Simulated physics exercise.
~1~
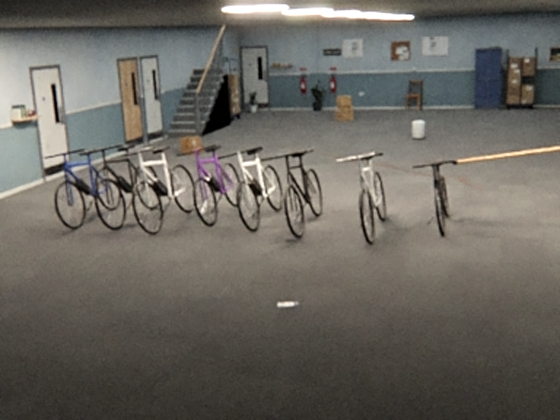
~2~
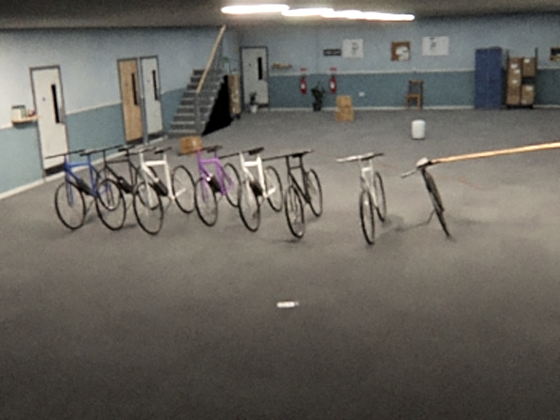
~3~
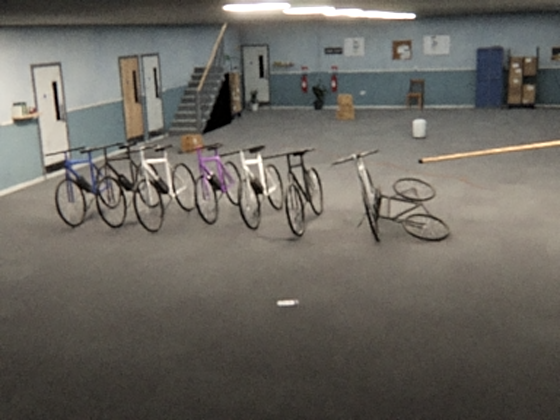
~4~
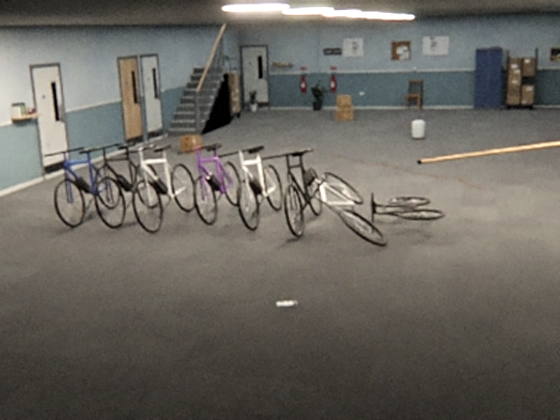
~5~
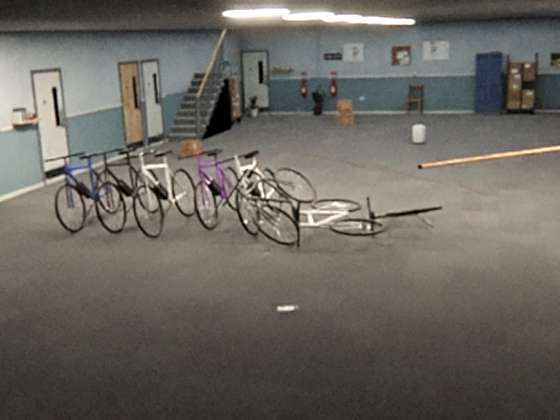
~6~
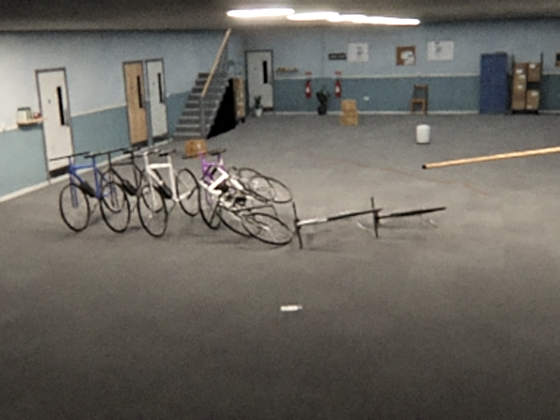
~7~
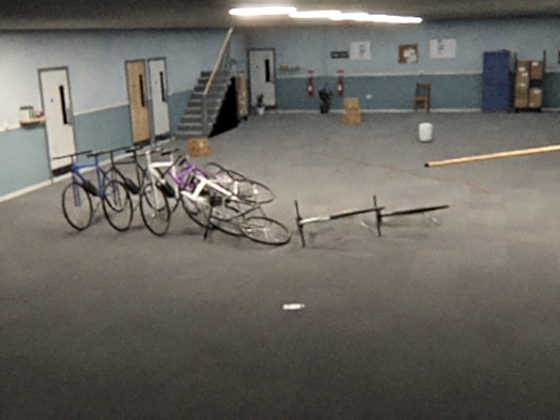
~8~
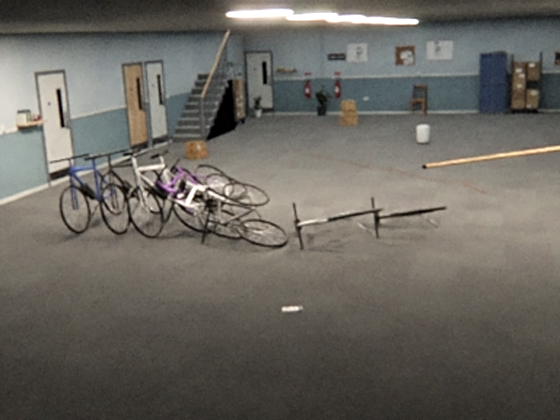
In a wide hallway, a pole tips the rightmost bicycle and several others topple leftward.
